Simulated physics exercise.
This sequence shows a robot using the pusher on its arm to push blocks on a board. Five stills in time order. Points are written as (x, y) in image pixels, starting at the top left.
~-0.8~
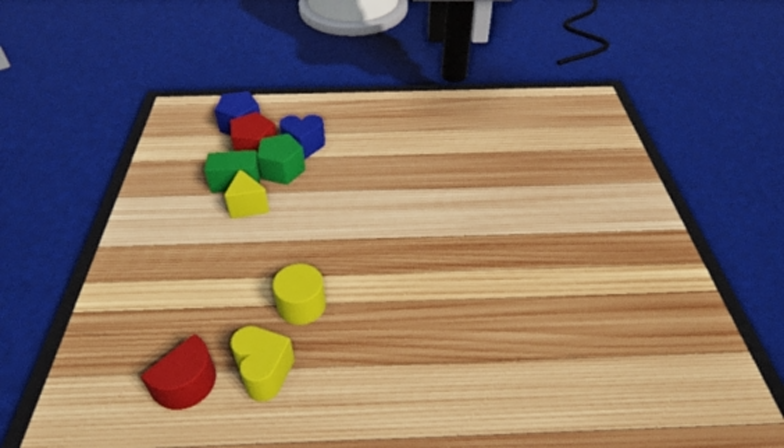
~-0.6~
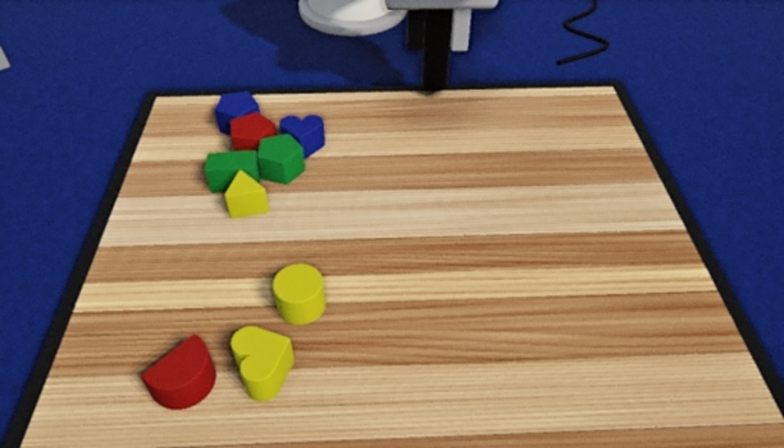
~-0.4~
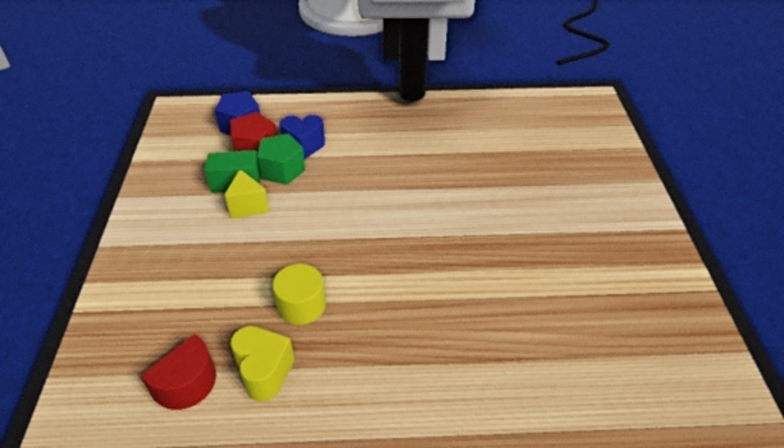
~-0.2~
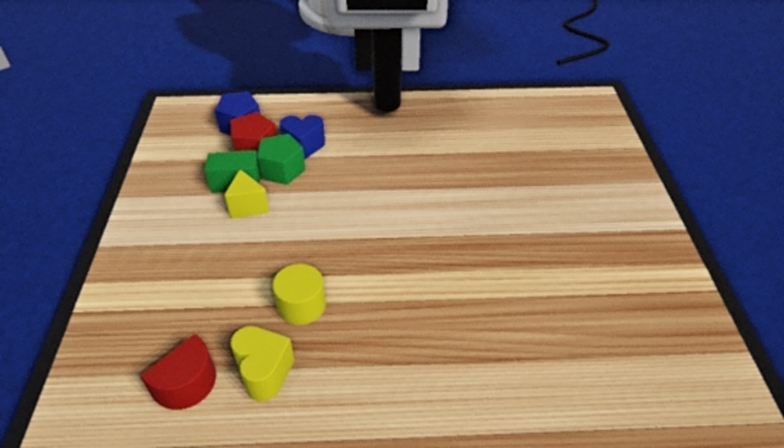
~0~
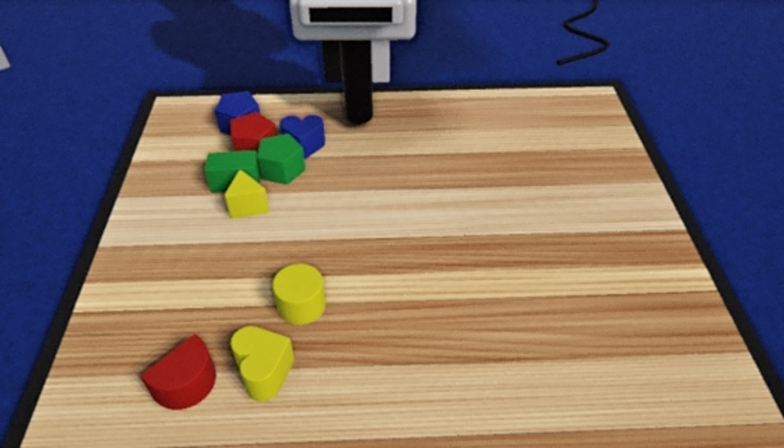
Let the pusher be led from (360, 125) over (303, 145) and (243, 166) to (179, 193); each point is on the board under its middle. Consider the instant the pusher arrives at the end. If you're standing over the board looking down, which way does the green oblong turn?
From above, the turn goes clockwise.
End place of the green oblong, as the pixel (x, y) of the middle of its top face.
Top centre: (151, 203).
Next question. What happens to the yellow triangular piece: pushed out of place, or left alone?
It is shifted.
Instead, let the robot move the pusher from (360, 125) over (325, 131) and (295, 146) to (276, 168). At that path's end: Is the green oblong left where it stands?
No, that is not what happens.
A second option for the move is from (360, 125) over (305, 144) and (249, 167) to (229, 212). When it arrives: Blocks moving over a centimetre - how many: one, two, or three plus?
Blocks that move over 1 cm: Three or more.
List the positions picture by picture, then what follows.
The first picture shows pusher tip (454, 76); block tops, green oblong (231, 160); yellow triangular piece (243, 184); red pentagon (251, 125); green pentagon (279, 147); blue heart (301, 124).
The second picture shows pusher (434, 85); blocks unchanged.
The third picture shows pusher (412, 94); blocks unchanged.
The fourth picture shows pusher (387, 104); blocks unchanged.
The fifth picture shows pusher (359, 116); green oblong (231, 160); yellow triangular piece (243, 184); red pentagon (251, 125); green pentagon (279, 147); blue heart (301, 124).
On the path given first. One third of the way, pusher (302, 136); green oblong (209, 167); yellow triangular piece (240, 188), turned 15° anticlockwise; red pentagon (224, 131), turned 30° clockwise; green pentagon (257, 164), turned 20° anticlockwise; blue heart (268, 138).
Two thirds of the way, pusher (241, 158); green oblong (180, 184), turned 50° clockwise; yellow triangular piece (237, 217), turned 45° anticlockwise; red pentagon (208, 134), turned 80° clockwise; green pentagon (235, 190), turned 65° anticlockwise; blue heart (216, 167), turned 55° anticlockwise.
At the end, pusher (176, 184); green oblong (151, 203), turned 60° clockwise; yellow triangular piece (239, 220), turned 40° anticlockwise; red pentagon (197, 135), turned 100° clockwise; green pentagon (233, 195), turned 85° anticlockwise; blue heart (187, 190), turned 140° anticlockwise.
